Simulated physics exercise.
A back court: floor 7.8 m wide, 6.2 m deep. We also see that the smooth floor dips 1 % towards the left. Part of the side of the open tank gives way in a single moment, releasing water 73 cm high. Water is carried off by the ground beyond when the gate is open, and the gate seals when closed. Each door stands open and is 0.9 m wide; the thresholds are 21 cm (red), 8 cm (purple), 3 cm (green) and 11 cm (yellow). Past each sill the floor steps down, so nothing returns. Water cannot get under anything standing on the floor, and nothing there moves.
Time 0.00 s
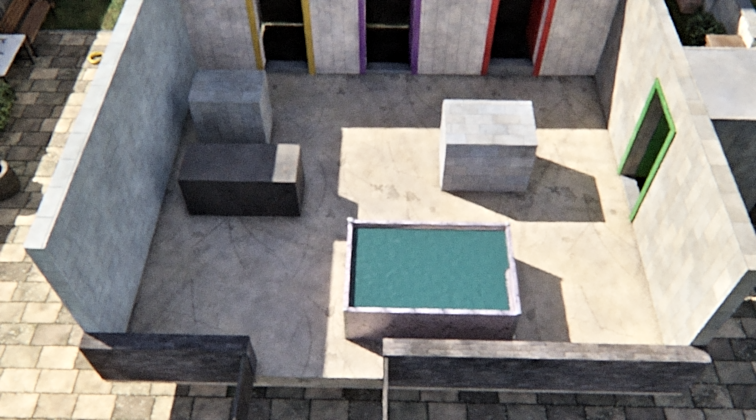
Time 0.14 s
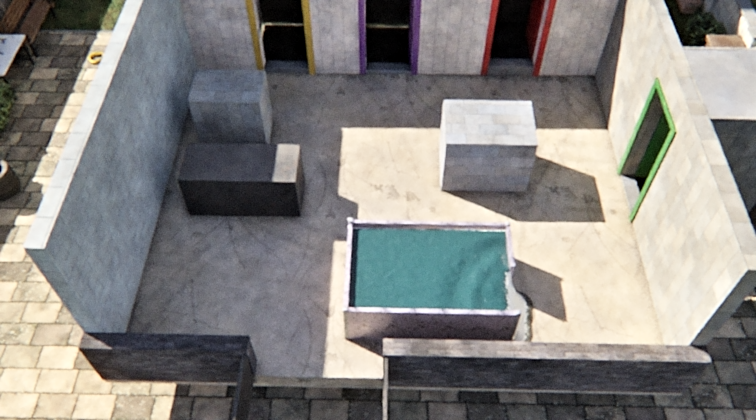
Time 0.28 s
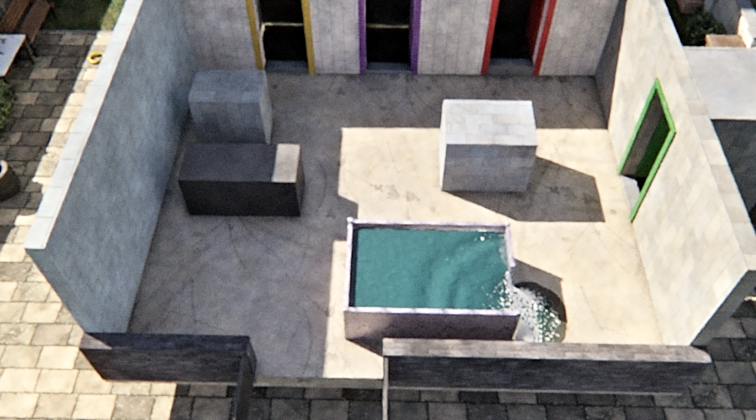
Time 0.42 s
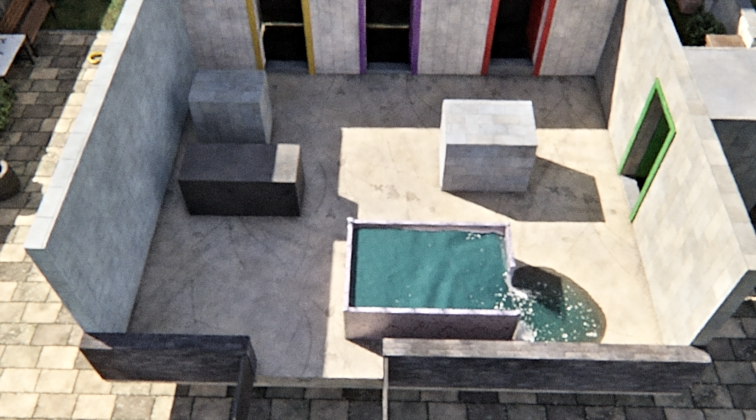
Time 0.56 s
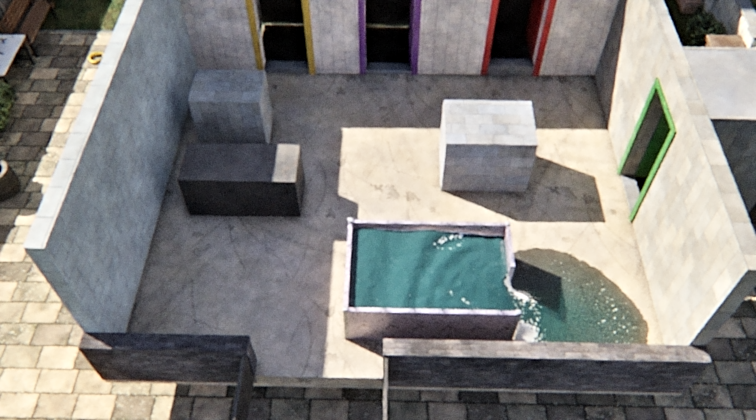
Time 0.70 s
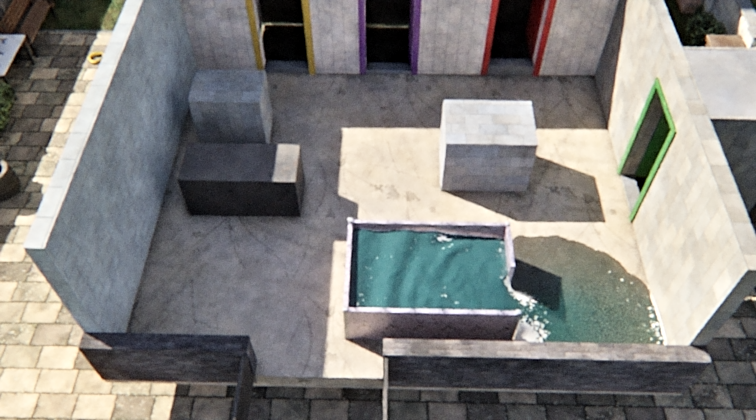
Walled concrete courtyard with a tank of green water bursting at its right side, water foaming out and spreading rightward across the floor.
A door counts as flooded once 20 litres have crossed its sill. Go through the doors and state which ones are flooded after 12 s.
The red door holds the inflow within the limit. The purple door holds the inflow within the limit. The green door lets the inflow top the limit. The yellow door holds the inflow within the limit.
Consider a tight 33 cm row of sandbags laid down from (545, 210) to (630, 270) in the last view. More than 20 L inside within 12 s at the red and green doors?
Against the limit, the red door stays within it and the green door stays within it.
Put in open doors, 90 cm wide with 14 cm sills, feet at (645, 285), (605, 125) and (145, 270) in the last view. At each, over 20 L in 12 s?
More, less, less.
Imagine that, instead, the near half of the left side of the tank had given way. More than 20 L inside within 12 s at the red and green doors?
Compared with the limit, red is lower and green is lower.
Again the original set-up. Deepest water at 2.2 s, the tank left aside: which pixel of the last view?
Position: About (657, 344).
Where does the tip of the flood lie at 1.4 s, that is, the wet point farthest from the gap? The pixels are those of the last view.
Somewhere about (623, 207).
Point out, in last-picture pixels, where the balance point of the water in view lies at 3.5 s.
Close to (509, 261) in the last picture.
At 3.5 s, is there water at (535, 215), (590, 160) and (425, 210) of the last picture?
Listed in turn: Swamped / swamped / spared so far.
After 1.4 s water covers 10 % of the floor and is deepest (52 cm) near (660, 355); red door not reached, purple door not reached, green door not reached, yellow door not reached.
After 2.2 s water covers 15 % of the floor and is deepest (44 cm) near (657, 344); red door not reached, purple door not reached, green door 9 cm at the sill, 2 L in, yellow door not reached.
After 3.5 s water covers 35 % of the floor and is deepest (26 cm) near (652, 322); red door 11 cm at the sill, 0 L in, purple door not reached, green door 8 cm at the sill, 22 L in, yellow door not reached.
After 7.0 s water covers 70 % of the floor and is deepest (16 cm) near (584, 354); red door 15 cm at the sill, 3 L in, purple door 5 cm at the sill, 0 L in, green door 5 cm at the sill, 49 L in, yellow door 3 cm at the sill, 0 L in.
After 12.0 s water covers 90 % of the floor and is deepest (12 cm) near (197, 80); red door 7 cm at the sill, 3 L in, purple door 5 cm at the sill, 0 L in, green door 3 cm at the sill, 58 L in, yellow door 6 cm at the sill, 0 L in.
